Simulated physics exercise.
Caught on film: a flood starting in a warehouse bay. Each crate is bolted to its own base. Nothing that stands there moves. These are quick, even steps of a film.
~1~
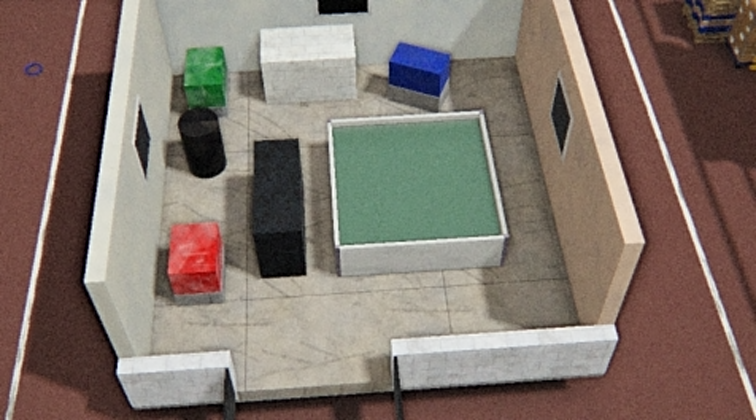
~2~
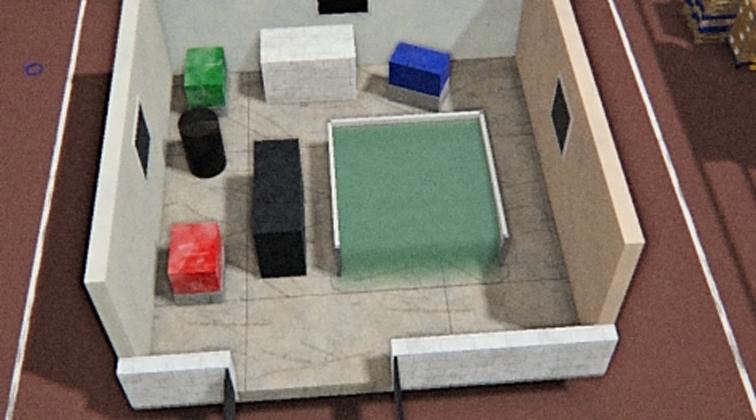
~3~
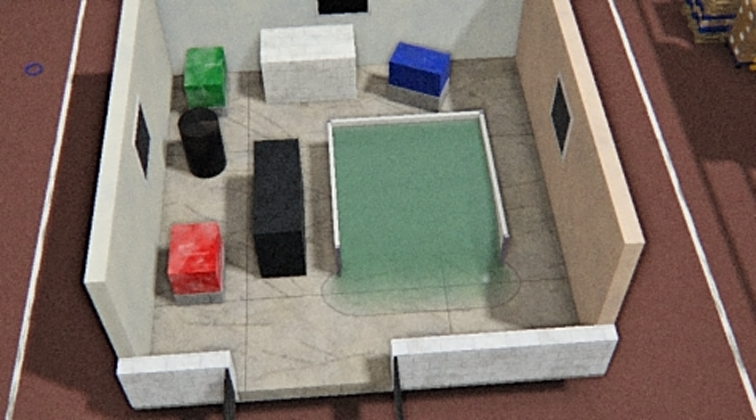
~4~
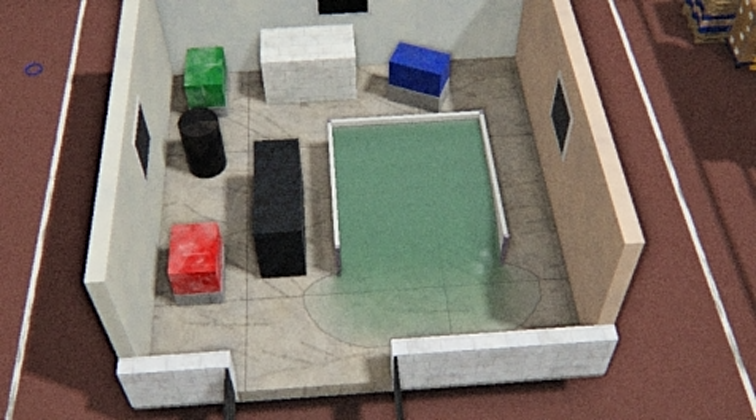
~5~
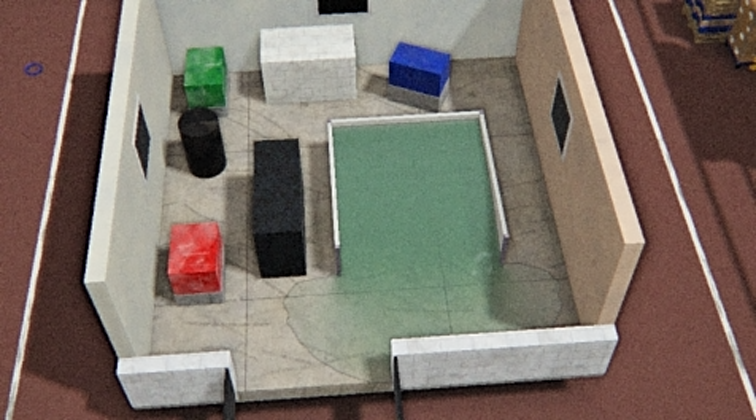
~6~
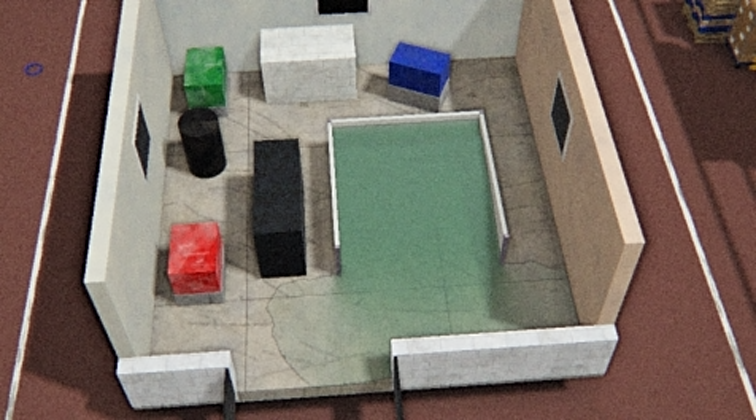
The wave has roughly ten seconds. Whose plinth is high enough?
The red crate keeps dry; the blue crate keeps dry; the green crate keeps dry.
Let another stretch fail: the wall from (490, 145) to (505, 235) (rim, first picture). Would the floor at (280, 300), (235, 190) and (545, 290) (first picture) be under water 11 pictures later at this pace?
As listed: Clear, dry, flooded.
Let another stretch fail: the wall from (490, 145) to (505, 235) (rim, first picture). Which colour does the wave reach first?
First comes the one in blue.
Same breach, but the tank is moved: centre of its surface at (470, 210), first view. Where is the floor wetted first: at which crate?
It is the red-painted one.
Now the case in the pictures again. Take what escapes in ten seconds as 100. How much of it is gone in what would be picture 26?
Near 60 in a hundred.
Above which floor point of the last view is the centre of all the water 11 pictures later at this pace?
I would point to (433, 268).
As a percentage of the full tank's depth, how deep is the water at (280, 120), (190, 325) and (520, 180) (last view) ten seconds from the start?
Roughly 4, 10 and 16 per cent, in turn.
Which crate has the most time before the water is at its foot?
The green crate.
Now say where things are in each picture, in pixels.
The tank at (413, 179) is whole and still, in the first frame.
Water pours out at (421, 261) and has run to (334, 278), in the second frame.
Water pours out at (421, 262) and has run to (331, 298), in the third frame.
Water pours out at (421, 262) and has run to (312, 306), in the fourth frame.
The front is at (305, 338), out from the gap at (421, 263), in the fifth frame.
Water pours out at (421, 263) and has run to a hidden place, in the sixth frame.
A moment on, water covers 25 % of the floor; the red crate not reached, the blue crate not reached, the green crate not reached.
Next, water covers 30 % of the floor; the red crate water round its plinth, the blue crate not reached, the green crate not reached.
Then, water covers 50 % of the floor; the red crate water round its plinth, the blue crate water round its plinth, the green crate not reached.
Later, water covers 75 % of the floor; the red crate water round its plinth, the blue crate water round its plinth, the green crate water round its plinth.
In the end, water covers 100 % of the floor; the red crate stayed above the water, the blue crate stayed above the water, the green crate stayed above the water.
